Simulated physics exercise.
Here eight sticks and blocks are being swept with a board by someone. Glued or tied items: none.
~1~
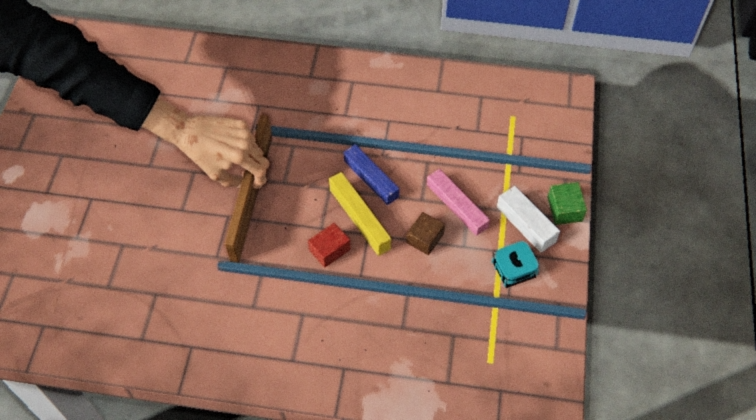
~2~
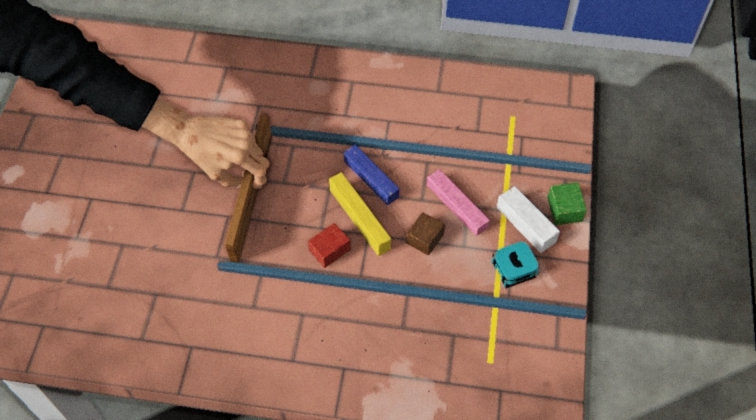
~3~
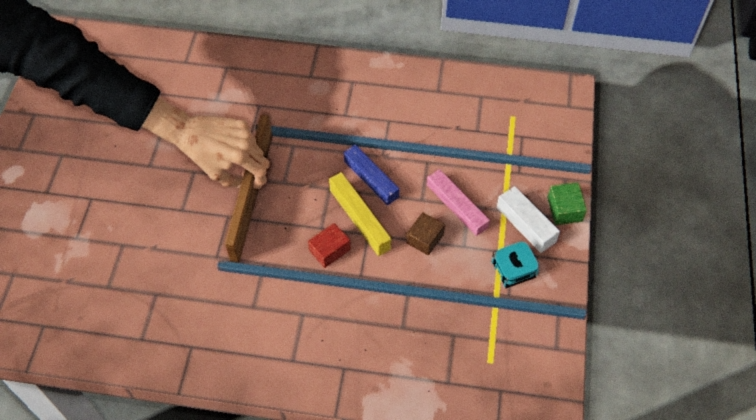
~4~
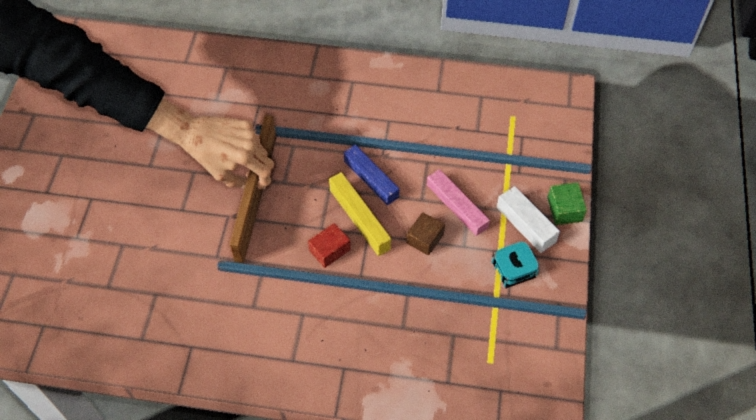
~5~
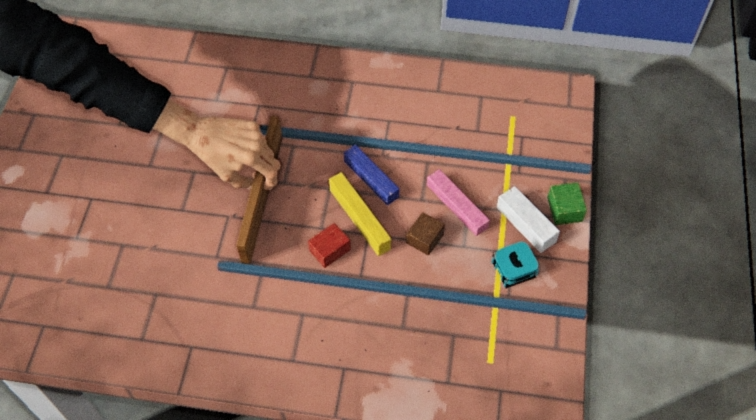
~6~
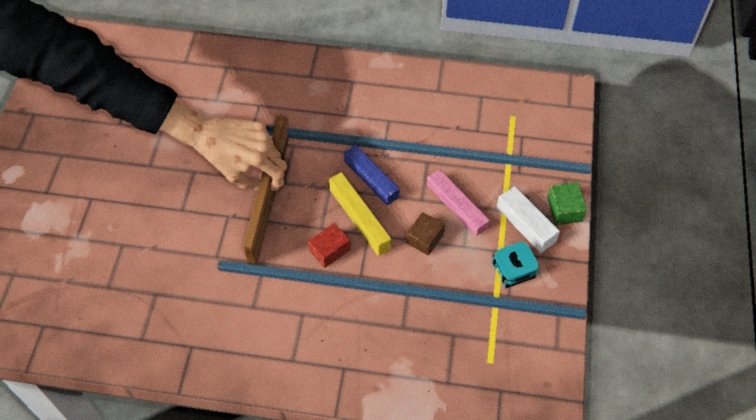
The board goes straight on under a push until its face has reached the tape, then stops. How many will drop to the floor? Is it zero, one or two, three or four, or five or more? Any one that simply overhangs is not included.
Band: One to two.
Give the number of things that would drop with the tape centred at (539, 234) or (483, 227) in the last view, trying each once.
Down on the floor: 3 and 0.
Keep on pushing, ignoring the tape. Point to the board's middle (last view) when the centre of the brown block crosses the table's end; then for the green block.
(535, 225) and (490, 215), more or less.
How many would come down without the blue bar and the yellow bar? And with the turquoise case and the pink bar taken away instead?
Tally of falls: 0 for the first try, 0 for the second.
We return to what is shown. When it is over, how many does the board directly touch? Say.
3 in contact.
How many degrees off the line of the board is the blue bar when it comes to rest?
About 25°.
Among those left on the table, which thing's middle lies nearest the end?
The white bar is it.
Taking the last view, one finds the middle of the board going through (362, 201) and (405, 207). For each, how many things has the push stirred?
I make it 4 at the first spot and 5 at the other.
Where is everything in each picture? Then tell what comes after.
In the first picture, green block (567, 204); white bar (528, 219); turquoise case (515, 265); board (250, 187); tape (503, 230).
In the second picture, white bar (528, 219); brown block (426, 234).
In the third picture, turquoise case (515, 265); board (250, 187).
In the fourth picture, green block (567, 204); red block (329, 245).
In the fifth picture, white bar (528, 219); yellow bar (360, 214).
In the sixth picture, green block (567, 204); white bar (528, 219); turquoise case (515, 265); board (267, 189); tape (503, 230).
A little later, none off yet; green block at rest near (567, 204); white bar at rest near (528, 219); turquoise case at rest near (515, 265).
When it is over, the number that fall off is one or two; down, green block.
